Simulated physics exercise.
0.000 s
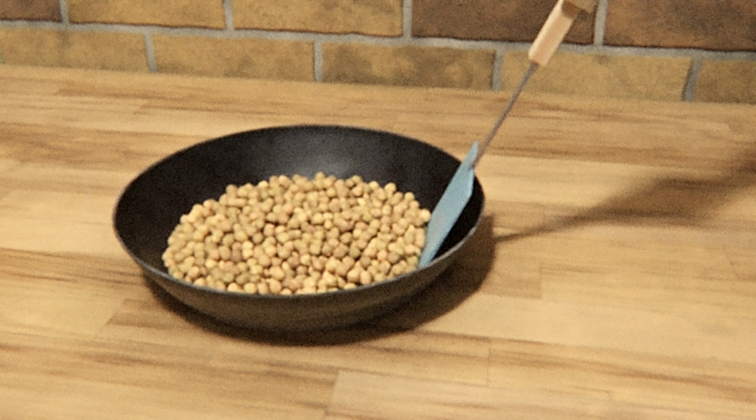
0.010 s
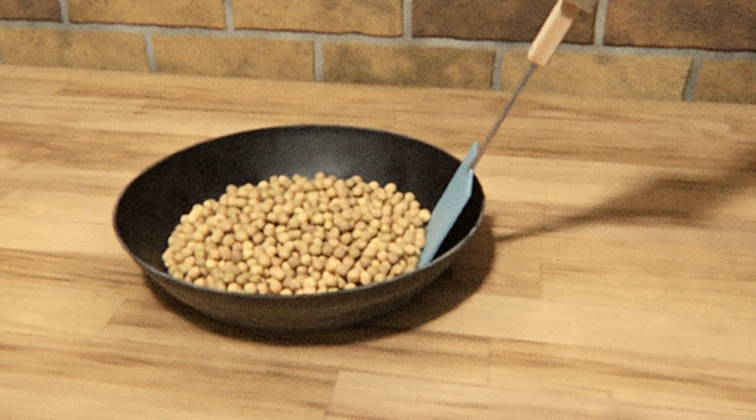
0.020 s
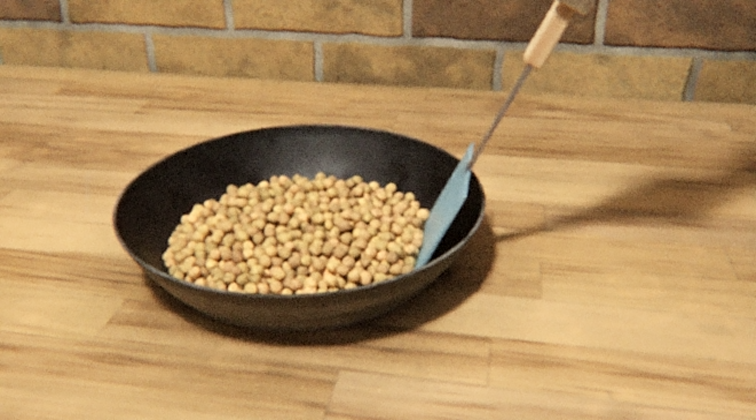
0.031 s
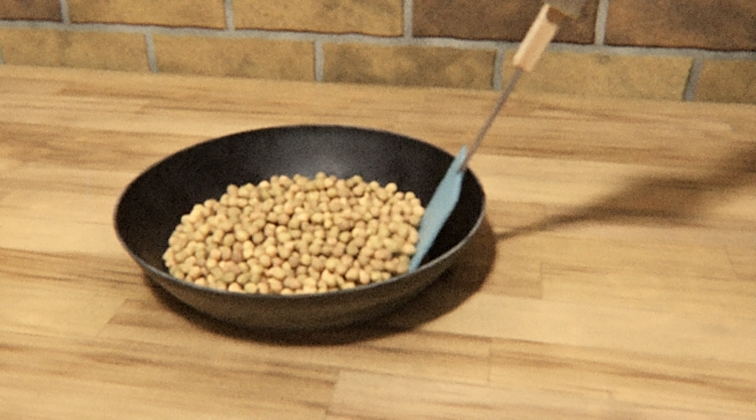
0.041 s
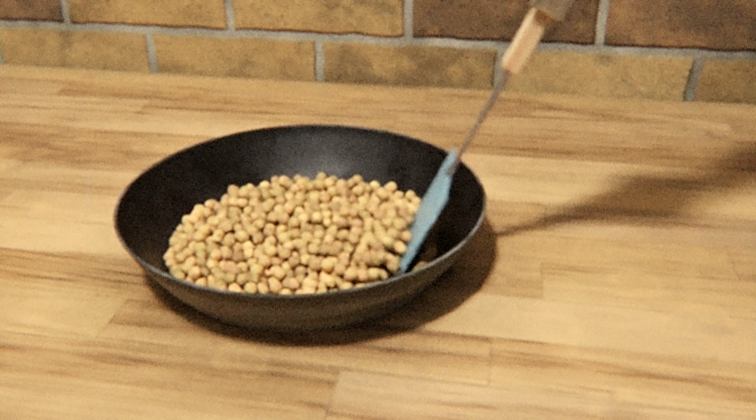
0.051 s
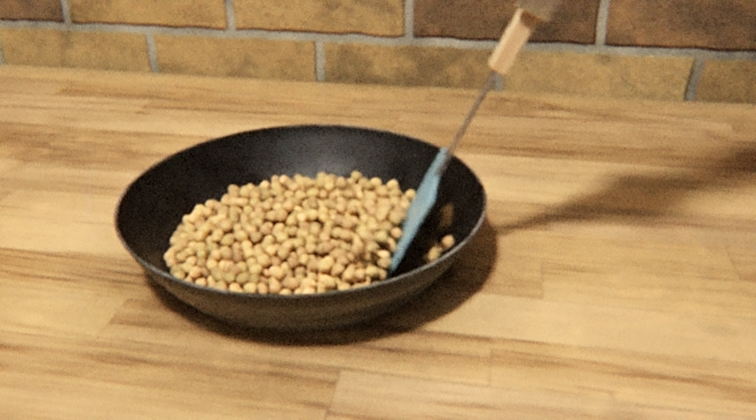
On a wooden countertop by a brick wall, a blue spatula moving slowly left through chickpeas in a black frying pan.
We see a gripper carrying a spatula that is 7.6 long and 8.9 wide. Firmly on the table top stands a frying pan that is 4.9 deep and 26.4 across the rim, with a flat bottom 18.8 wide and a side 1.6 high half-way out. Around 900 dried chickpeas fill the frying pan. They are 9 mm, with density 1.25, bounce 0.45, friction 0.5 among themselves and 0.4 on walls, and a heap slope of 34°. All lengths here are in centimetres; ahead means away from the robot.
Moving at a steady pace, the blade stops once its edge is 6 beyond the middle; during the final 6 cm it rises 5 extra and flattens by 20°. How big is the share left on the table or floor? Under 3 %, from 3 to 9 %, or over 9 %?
From 3 to 9 %.
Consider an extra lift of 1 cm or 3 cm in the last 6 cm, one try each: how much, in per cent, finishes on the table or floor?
First try around 0 percent, second try around 5 percent.
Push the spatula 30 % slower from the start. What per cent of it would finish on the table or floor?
I'd expect near 0 per cent.
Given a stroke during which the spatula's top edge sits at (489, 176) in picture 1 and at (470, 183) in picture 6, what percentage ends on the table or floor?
Near 0 in a hundred.
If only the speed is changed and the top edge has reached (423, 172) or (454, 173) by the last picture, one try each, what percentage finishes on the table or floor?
15 % and 0 %.
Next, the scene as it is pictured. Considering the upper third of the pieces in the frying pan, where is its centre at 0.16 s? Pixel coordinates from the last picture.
Around (257, 212).
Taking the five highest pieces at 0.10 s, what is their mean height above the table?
Somewhere near 7 cm, I'd say.
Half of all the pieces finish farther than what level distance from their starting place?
Some 3 cm.
After 0.10 s, sloping 65°, highest piece 9 above the table; 899 in the frying pan, 1 on the blade or in flight.
After 0.16 s, sloping 58°, highest piece 12 above the table; 895 in the frying pan, 5 on the blade or in flight.
After 0.39 s, sloping 45°, highest piece 6 above the table; 846 in the frying pan, 48 on the table or floor, 6 on the blade or in flight.
After 1.44 s, sloping 45°, highest piece 5 above the table; 845 in the frying pan, 55 on the table or floor.
In the end, 845 in the frying pan, 55 on the table or floor. That is 6 % on the table or floor.
